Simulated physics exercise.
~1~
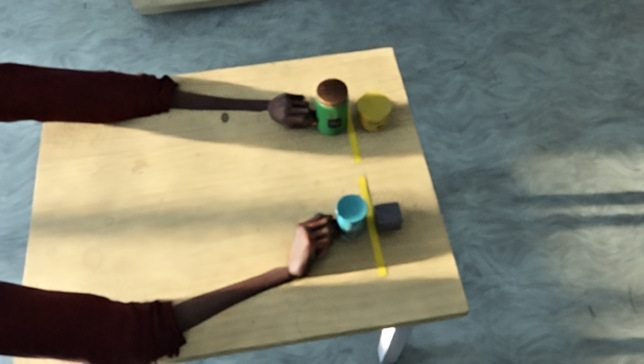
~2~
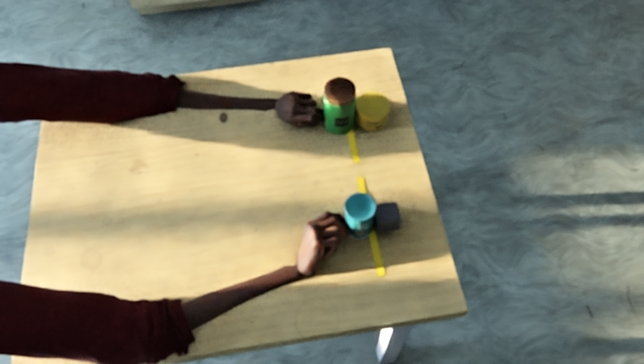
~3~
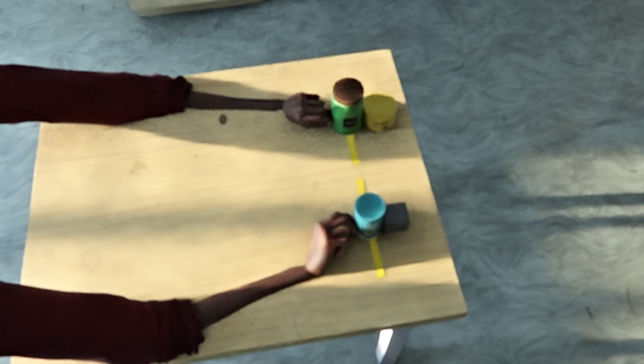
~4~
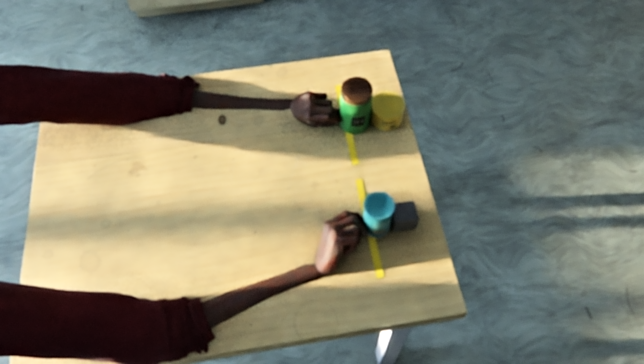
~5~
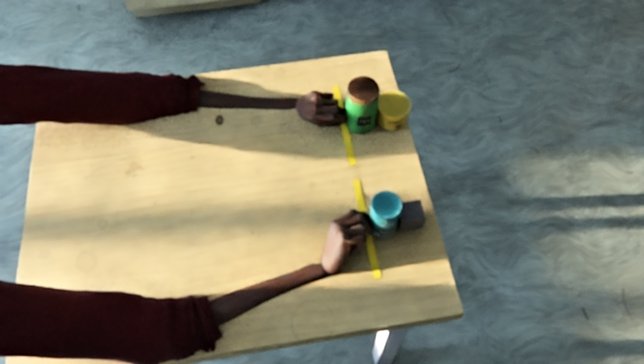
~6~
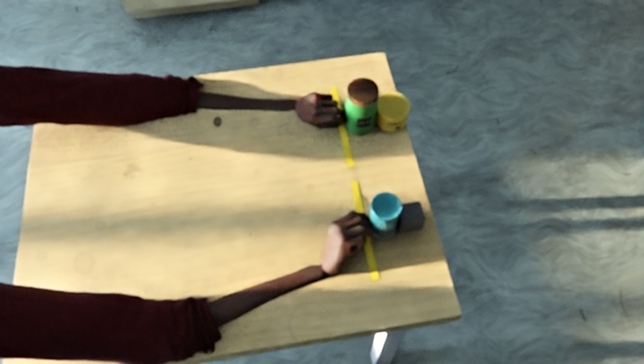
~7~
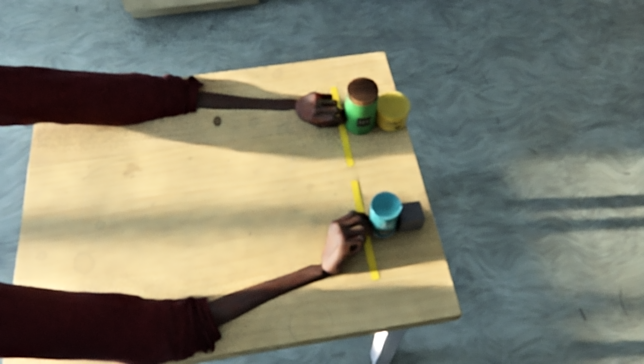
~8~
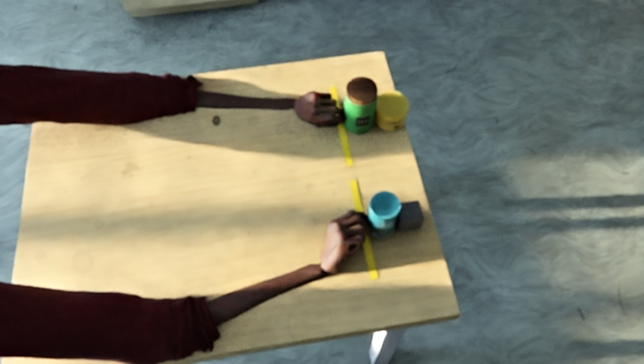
Two hands pushing a green jar and turquoise tin rightward, nudging a yellow tub and grey block that stay on the table.
